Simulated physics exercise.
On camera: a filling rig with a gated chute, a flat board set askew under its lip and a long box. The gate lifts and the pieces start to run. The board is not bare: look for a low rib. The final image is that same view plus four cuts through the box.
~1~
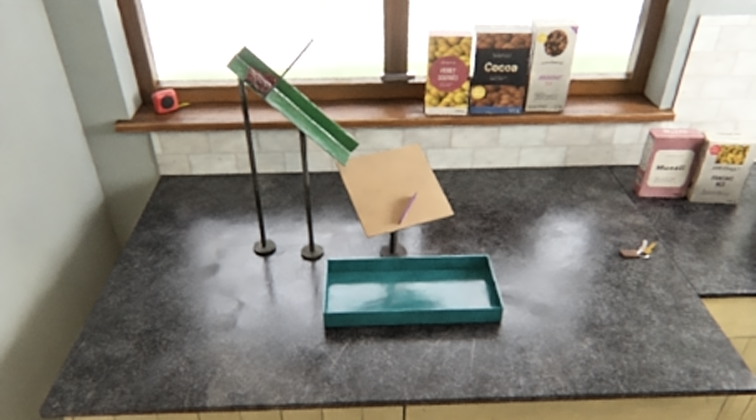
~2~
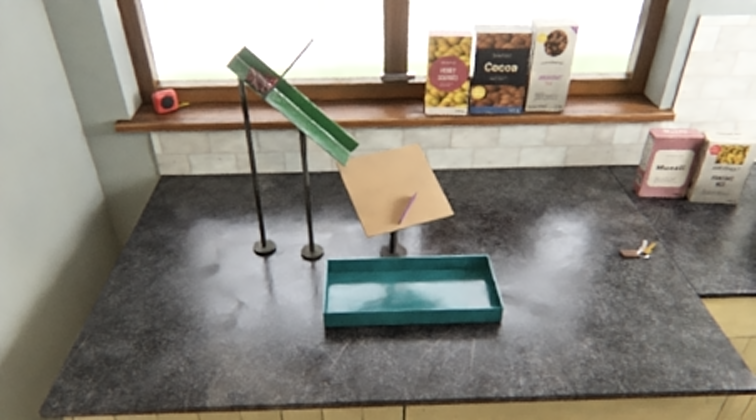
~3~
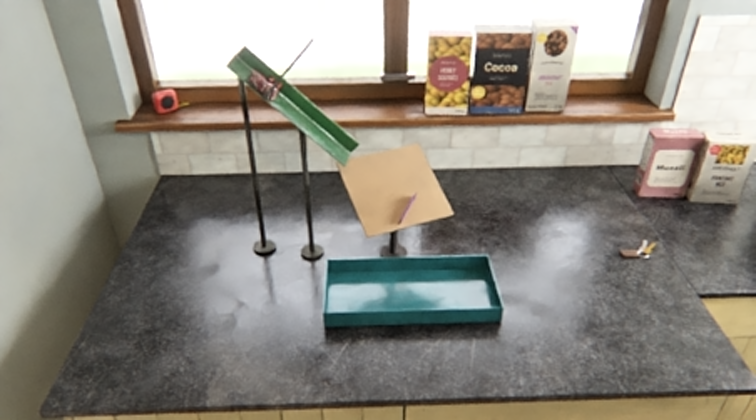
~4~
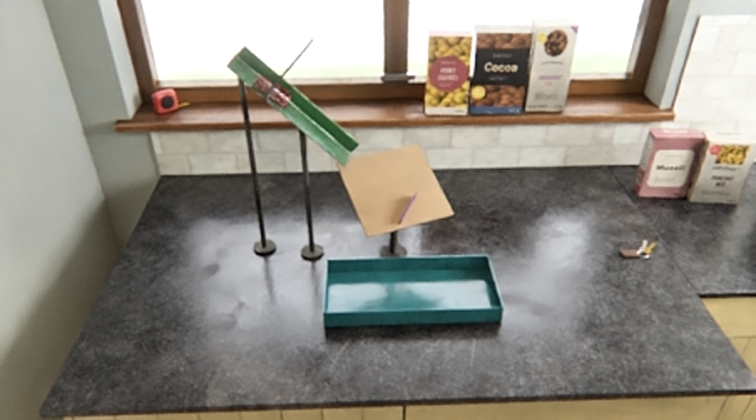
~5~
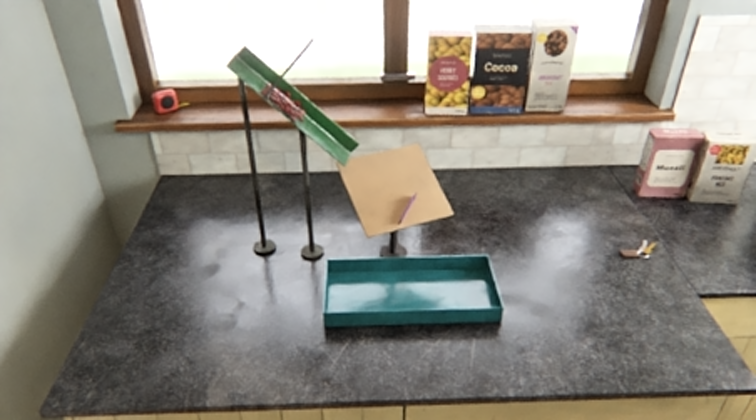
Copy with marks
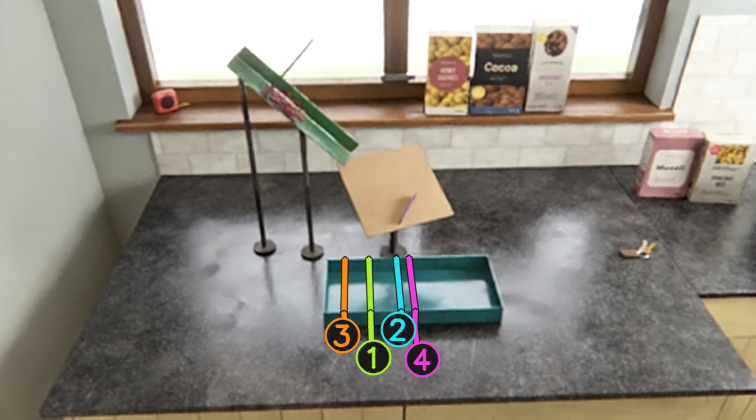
A dark stone kitchen counter beneath a wooden-framed window is seen from slightly above, with packets and boxes on the sill and at the right. A green chute on thin black stands slopes down rightward toward a tilted tan board bearing a small pinkish rib, with an empty teal box in front. Reddish kidney beans start near the chute's upper end and slide a short way down it, while the camera stays still.
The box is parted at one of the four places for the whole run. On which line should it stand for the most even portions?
The answer is line 2.
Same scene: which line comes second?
4.
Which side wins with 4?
Left.
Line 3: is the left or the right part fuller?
More lands on the right.
On the marked copy, line 1 crosses the front rim at (370, 311); line 2 crosses the front rim at (401, 310); line 3 crosses the front rim at (344, 312); line 4 crosses the front rim at (415, 310).
For line 1, of what is caught, a small part on the left of the divider, nearly all on the right.
For line 2, of what is caught, about half on the left of the divider, about half on the right.
For line 3, of what is caught, none on the left of the divider, all on the right.
For line 4, of what is caught, most on the left of the divider, about a quarter on the right.
